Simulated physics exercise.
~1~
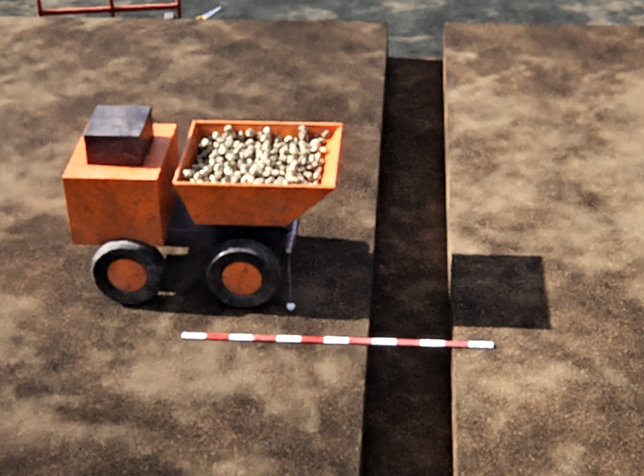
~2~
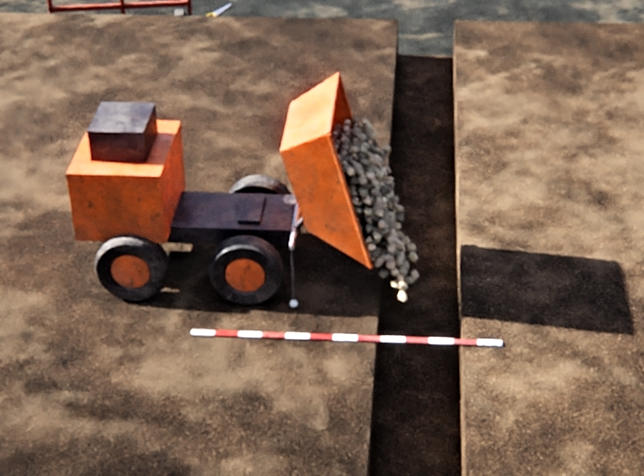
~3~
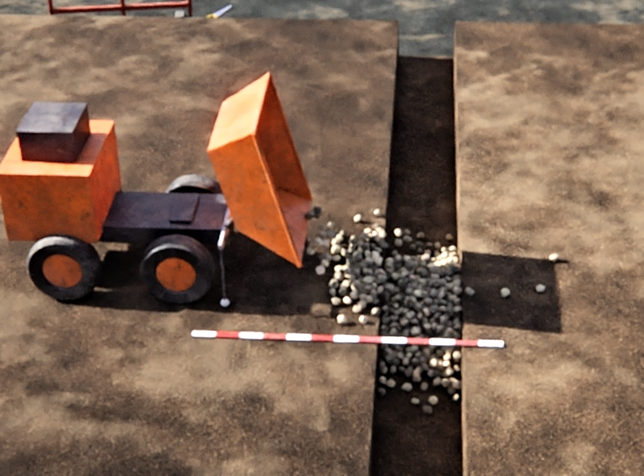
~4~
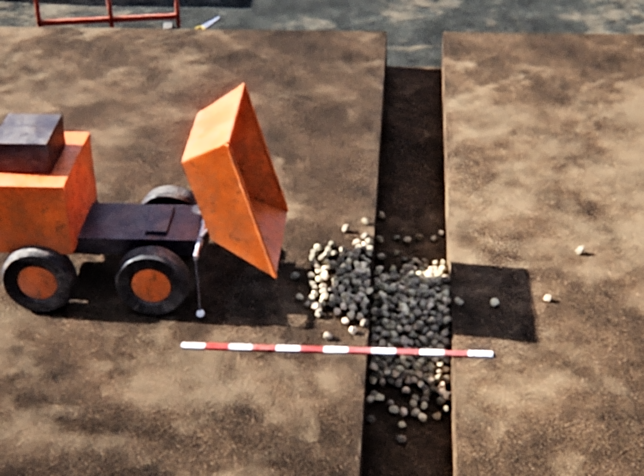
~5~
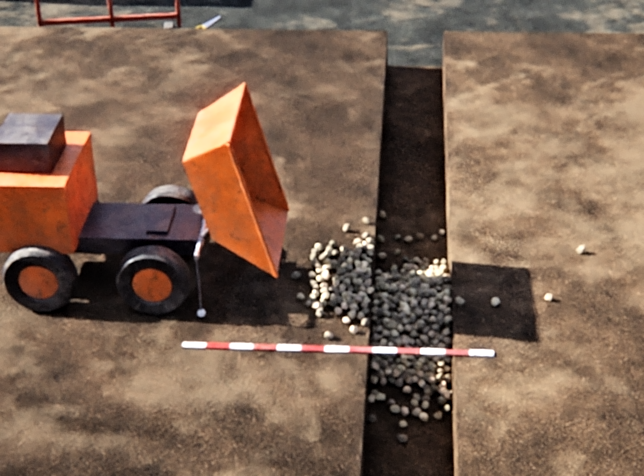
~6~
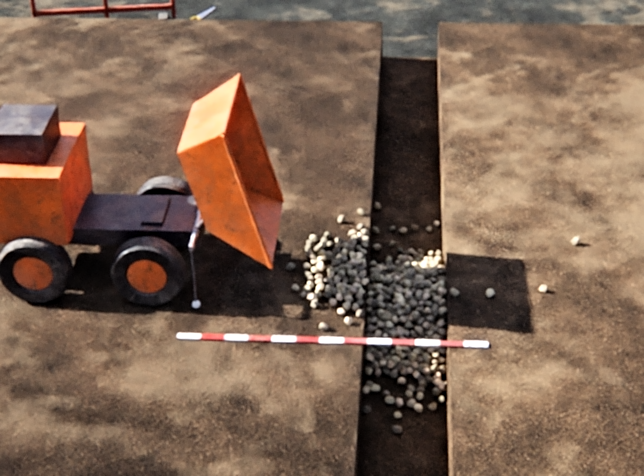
An orange dumper tips its stones, backs away left, and leaves most in the trench.
